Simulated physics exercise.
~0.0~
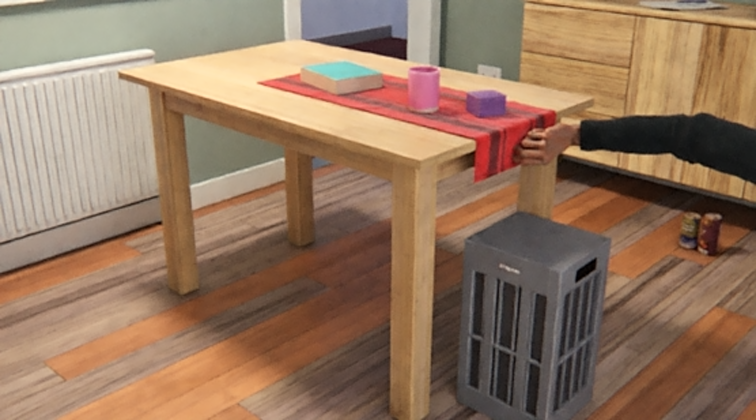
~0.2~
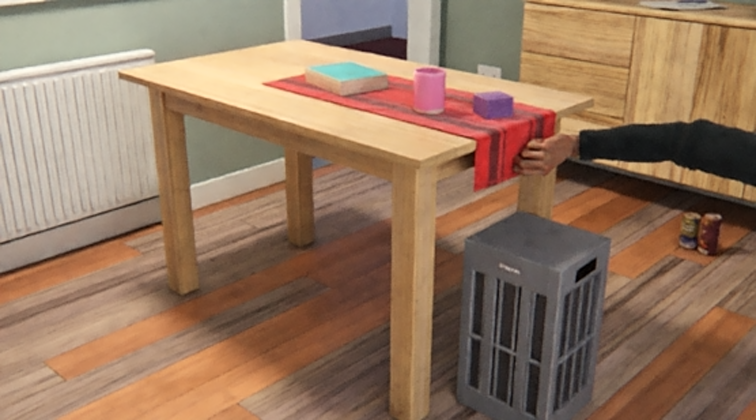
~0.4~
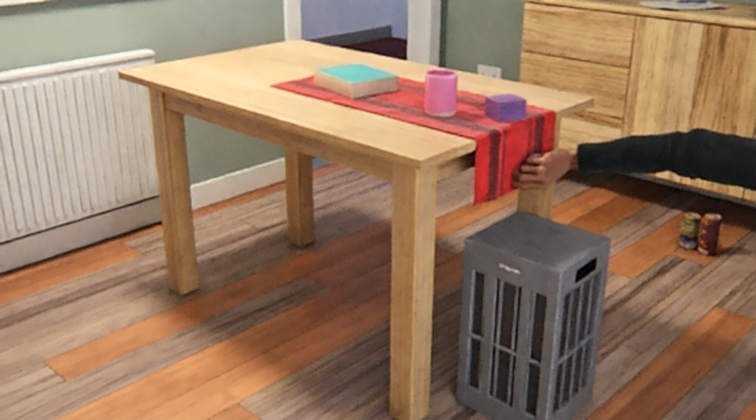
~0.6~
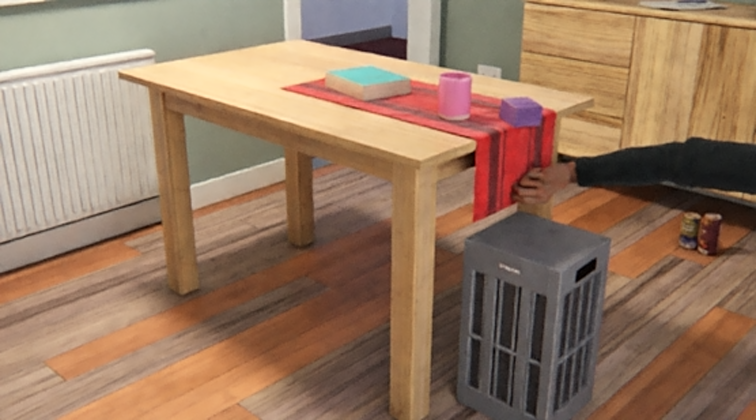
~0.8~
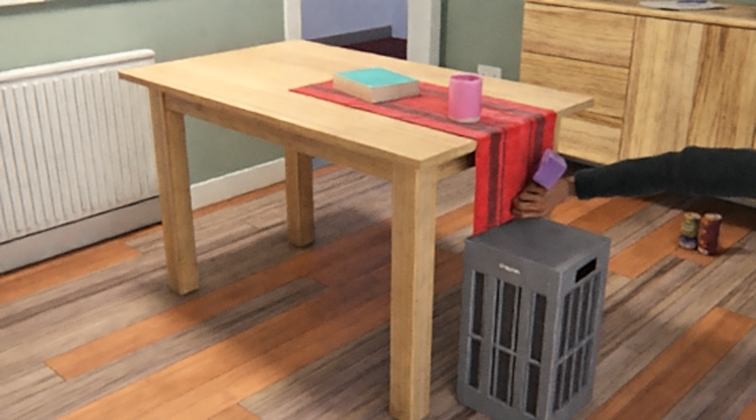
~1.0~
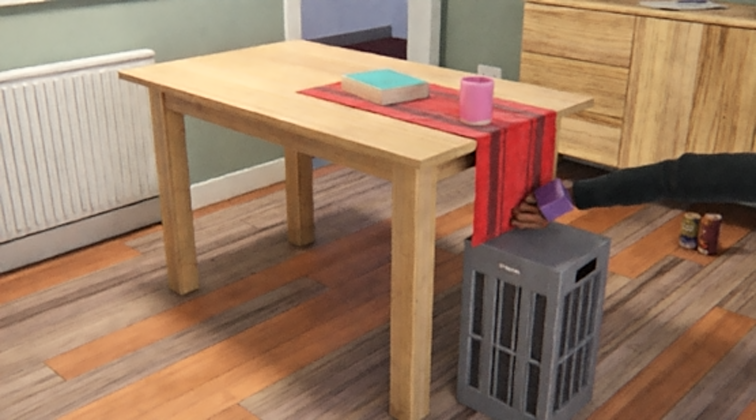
At a wooden table, a hand pulling a red runner down toward a grey crate, dragging book and mug along, purple block tipping off.
